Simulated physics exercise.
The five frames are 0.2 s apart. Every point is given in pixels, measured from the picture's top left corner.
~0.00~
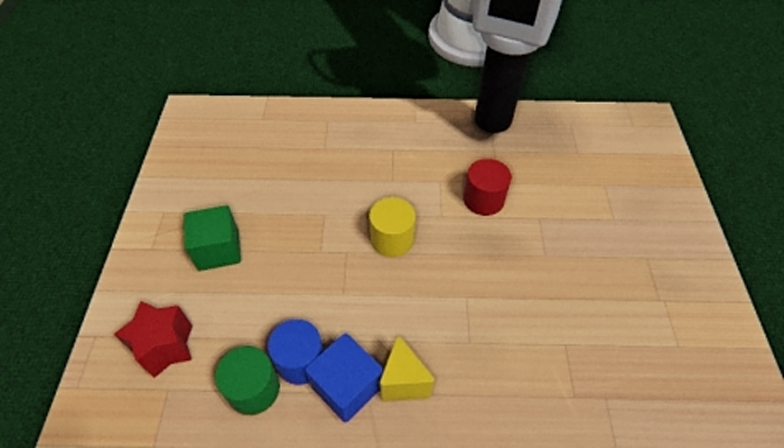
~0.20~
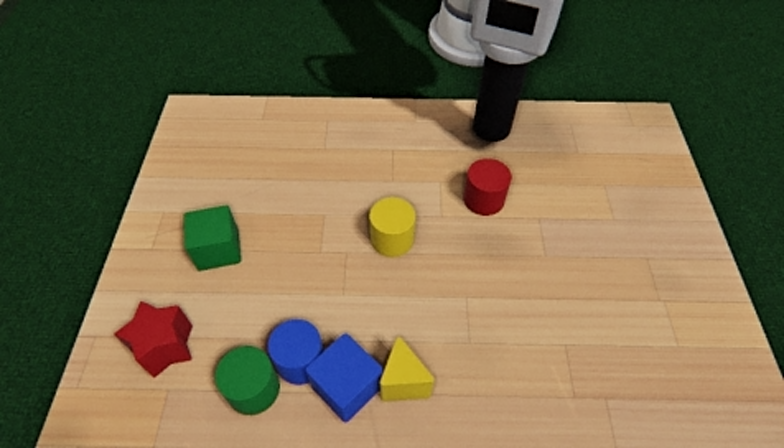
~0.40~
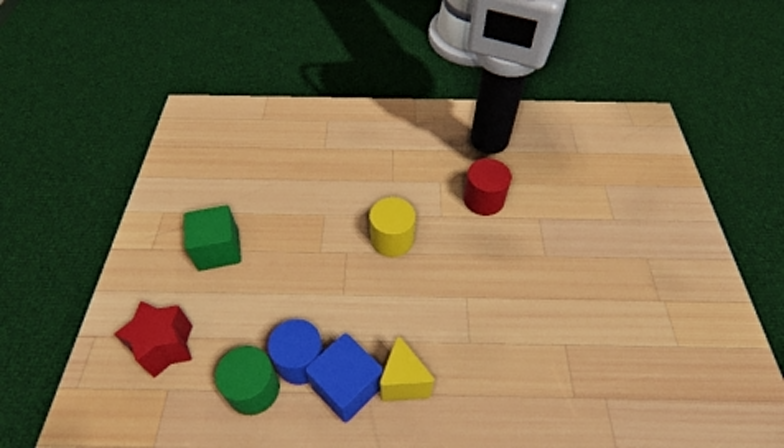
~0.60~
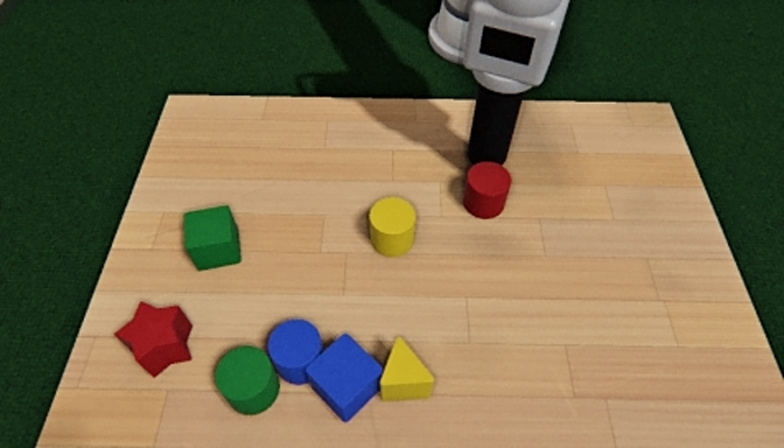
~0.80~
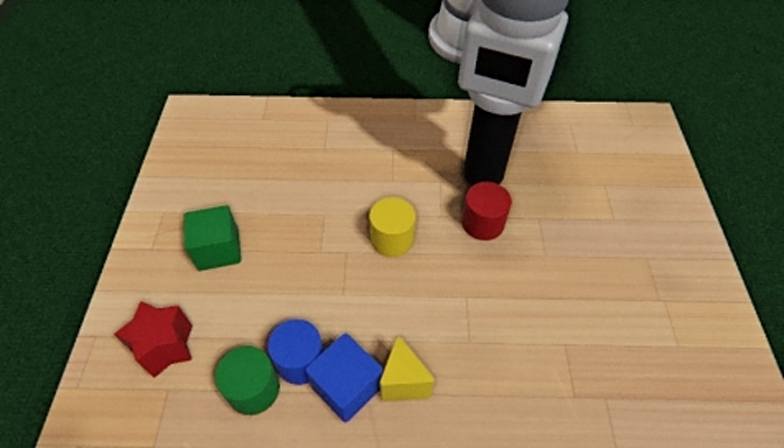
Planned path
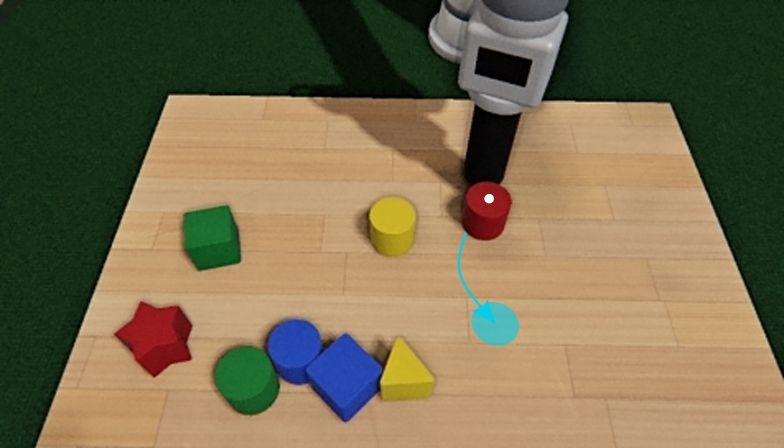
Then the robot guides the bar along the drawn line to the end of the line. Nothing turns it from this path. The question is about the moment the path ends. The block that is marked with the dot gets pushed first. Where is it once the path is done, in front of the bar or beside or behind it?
It stays on the bar's front.
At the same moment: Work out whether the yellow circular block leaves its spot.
That block is not shifted.
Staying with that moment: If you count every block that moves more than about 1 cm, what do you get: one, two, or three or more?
Most likely one.
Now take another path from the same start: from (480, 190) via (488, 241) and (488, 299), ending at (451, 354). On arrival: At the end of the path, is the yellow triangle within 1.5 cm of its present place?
Yes, that is how it ends up.
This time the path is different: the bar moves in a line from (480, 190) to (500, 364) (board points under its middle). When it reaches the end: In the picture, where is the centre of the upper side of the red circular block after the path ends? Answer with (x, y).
Roughly at (503, 399).
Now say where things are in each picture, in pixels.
In the first frame, bar tip (493, 121); block tops, yellow circular block (393, 215); red circular block (490, 174).
In the second frame, bar (491, 130); blocks unchanged.
In the third frame, bar (489, 141); blocks unchanged.
In the fourth frame, bar (487, 156); red circular block (490, 178).
In the fifth frame, bar (483, 175); yellow circular block (393, 215); red circular block (489, 199).
Path on the board, from (480, 190) via (467, 230) and (461, 277), ending at (495, 323); the dot is on the red circular block.
The first path, step by step. One third of the way, bar (469, 217); red circular block (491, 243).
Two thirds of the way, bar (464, 264); red circular block (507, 282).
At the end, bar (500, 311); yellow circular block in place; red circular block (554, 318).
